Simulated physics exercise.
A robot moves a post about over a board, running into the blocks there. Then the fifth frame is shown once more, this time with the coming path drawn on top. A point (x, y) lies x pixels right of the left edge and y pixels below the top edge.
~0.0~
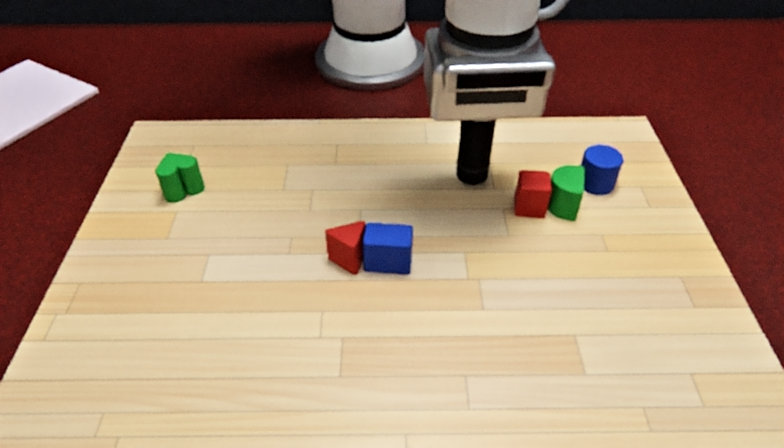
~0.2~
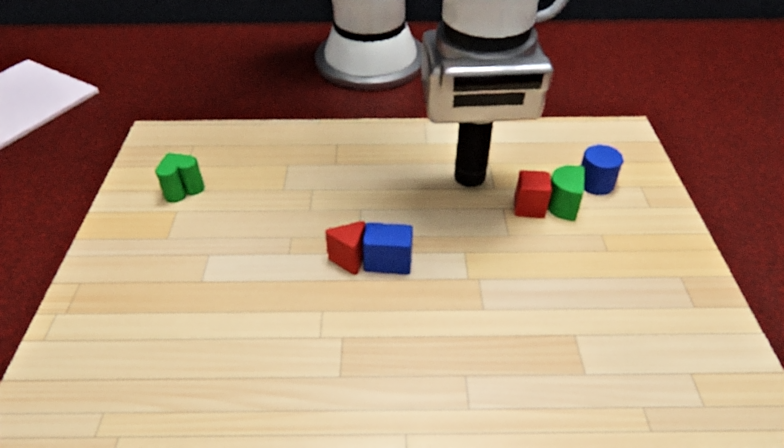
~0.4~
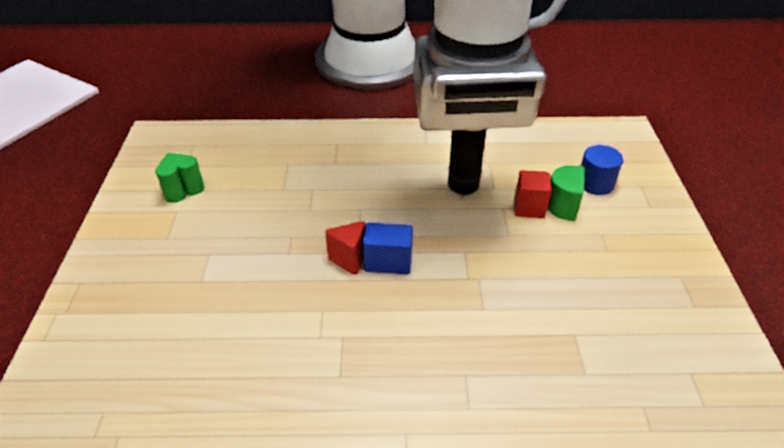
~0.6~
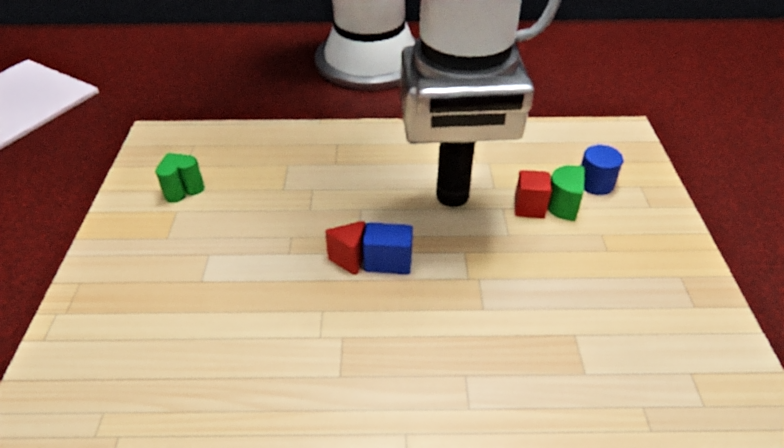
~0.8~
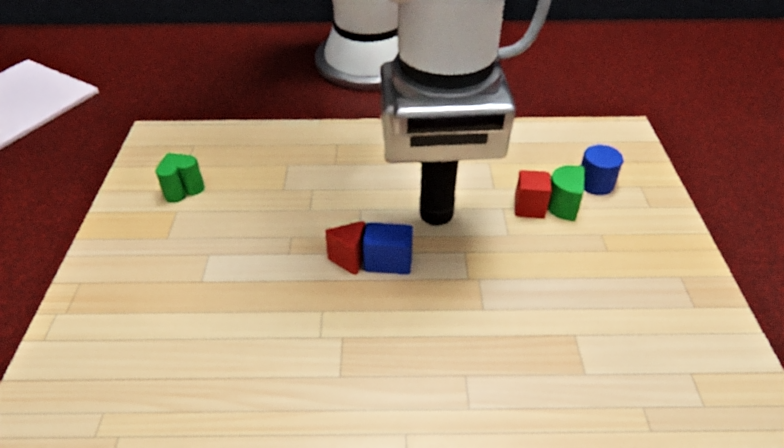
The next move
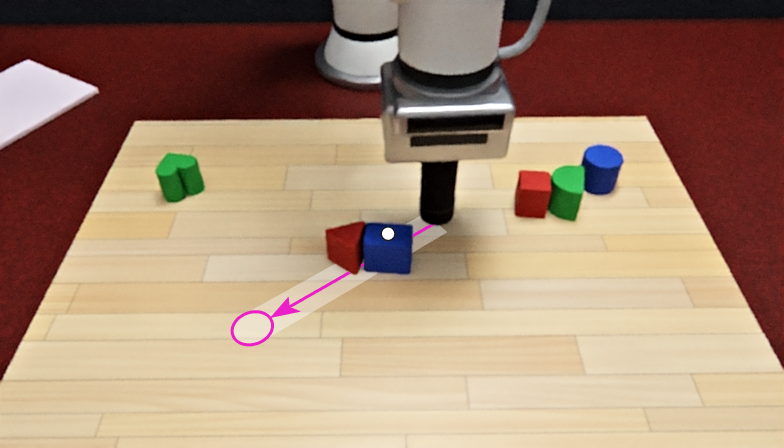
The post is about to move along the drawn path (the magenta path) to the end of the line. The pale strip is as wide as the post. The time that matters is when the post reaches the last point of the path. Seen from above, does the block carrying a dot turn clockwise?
Answer: No.
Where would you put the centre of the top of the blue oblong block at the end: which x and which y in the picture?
Pixel (360, 271).
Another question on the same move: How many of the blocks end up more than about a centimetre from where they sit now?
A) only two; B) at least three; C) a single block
My pick is A.
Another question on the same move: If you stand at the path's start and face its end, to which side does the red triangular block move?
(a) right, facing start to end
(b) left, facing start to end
My pick is a.
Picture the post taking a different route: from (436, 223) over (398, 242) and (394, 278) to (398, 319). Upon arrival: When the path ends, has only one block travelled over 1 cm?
I expect so.
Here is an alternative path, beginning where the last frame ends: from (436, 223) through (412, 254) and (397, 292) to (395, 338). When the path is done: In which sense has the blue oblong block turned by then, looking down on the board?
From above, it turns clockwise.
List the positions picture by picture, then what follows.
Tip of the post at (472, 176), middles of tops, red triangular block at (348, 232), blue oblong block at (388, 234), in the first frame.
Post at (470, 178), nothing pushed, in the second frame.
Post at (463, 185), nothing pushed, in the third frame.
Post at (452, 197), nothing pushed, in the fourth frame.
Post at (436, 215), red triangular block at (348, 232), blue oblong block at (388, 234), in the fifth frame.
The line goes from (436, 223) directly to (252, 328); the dot is on the blue oblong block.
The first path, step by step. One third of the way, post at (381, 246); red triangular block at (343, 232); blue oblong block at (374, 252).
Two thirds of the way, post at (318, 282); red triangular block at (302, 240), turned 35° clockwise; blue oblong block at (360, 271), turned 40° anticlockwise.
At the end, post at (250, 320); red triangular block at (302, 240), turned 40° clockwise; blue oblong block at (360, 271), turned 40° anticlockwise.
